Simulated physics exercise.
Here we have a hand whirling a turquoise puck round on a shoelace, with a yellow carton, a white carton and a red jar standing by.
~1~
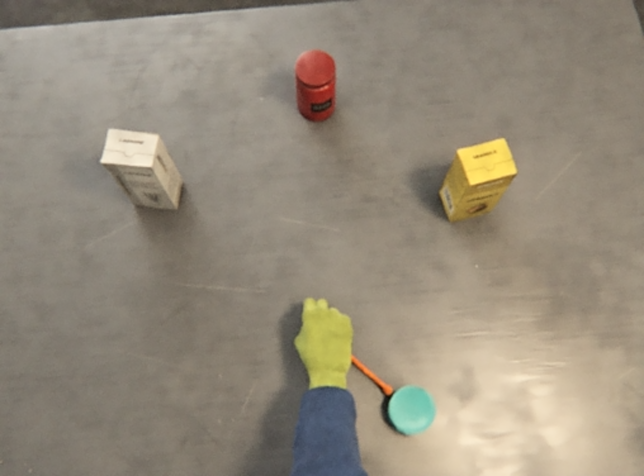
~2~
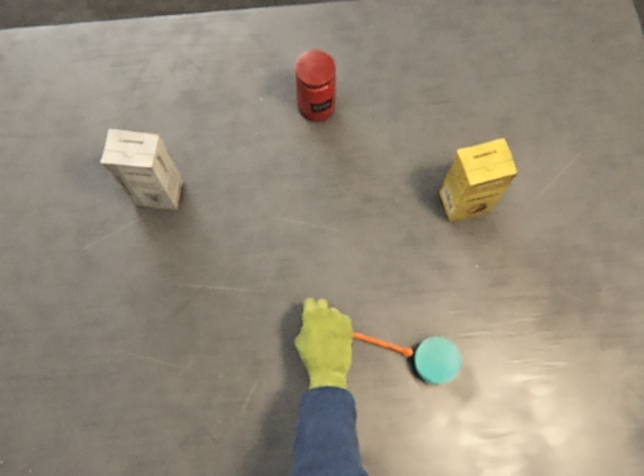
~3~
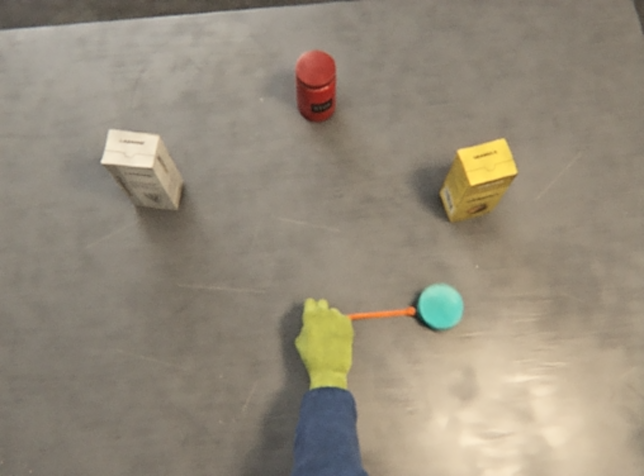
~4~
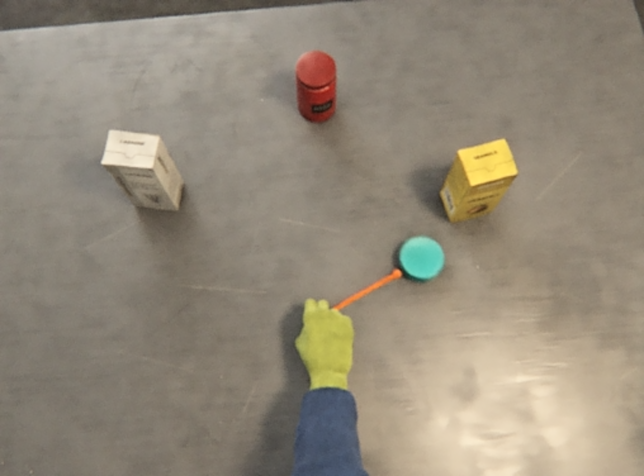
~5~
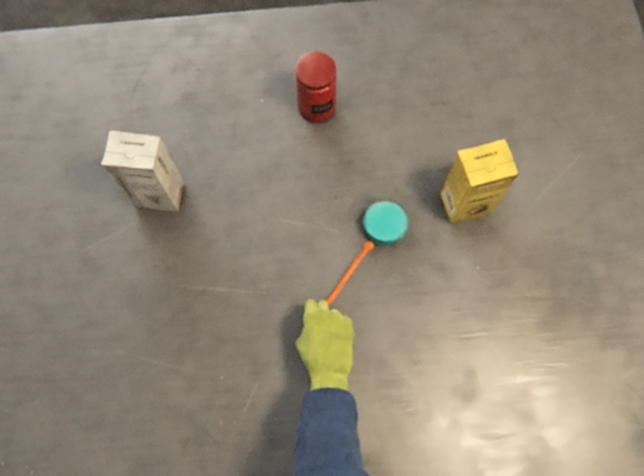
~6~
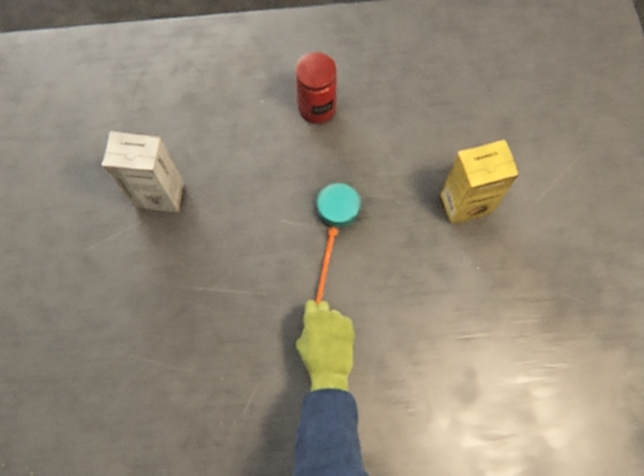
On a grey table, a gloved hand swings a turquoise puck anticlockwise on an orange cord.
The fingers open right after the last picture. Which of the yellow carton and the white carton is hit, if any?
The yellow carton escapes it, the white carton is struck.
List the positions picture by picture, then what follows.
In the first picture, turquoise puck (413, 410); yellow carton (488, 161); white carton (130, 148); red jar (315, 67).
In the second picture, turquoise puck (439, 360).
In the third picture, turquoise puck (442, 306).
In the fourth picture, turquoise puck (423, 257).
In the fifth picture, turquoise puck (386, 221).
In the sixth picture, turquoise puck (339, 202); yellow carton (489, 163); white carton (131, 150); red jar (316, 69); going round anticlockwise.
Then, 0.08 s past the final frame, puck near (241, 200).
Then, 0.20 s past the final frame, puck near (195, 199); white carton pushed aside.
When it is over, puck near (195, 199); white carton pushed aside. The yellow carton stays untouched and the white carton gets hit.
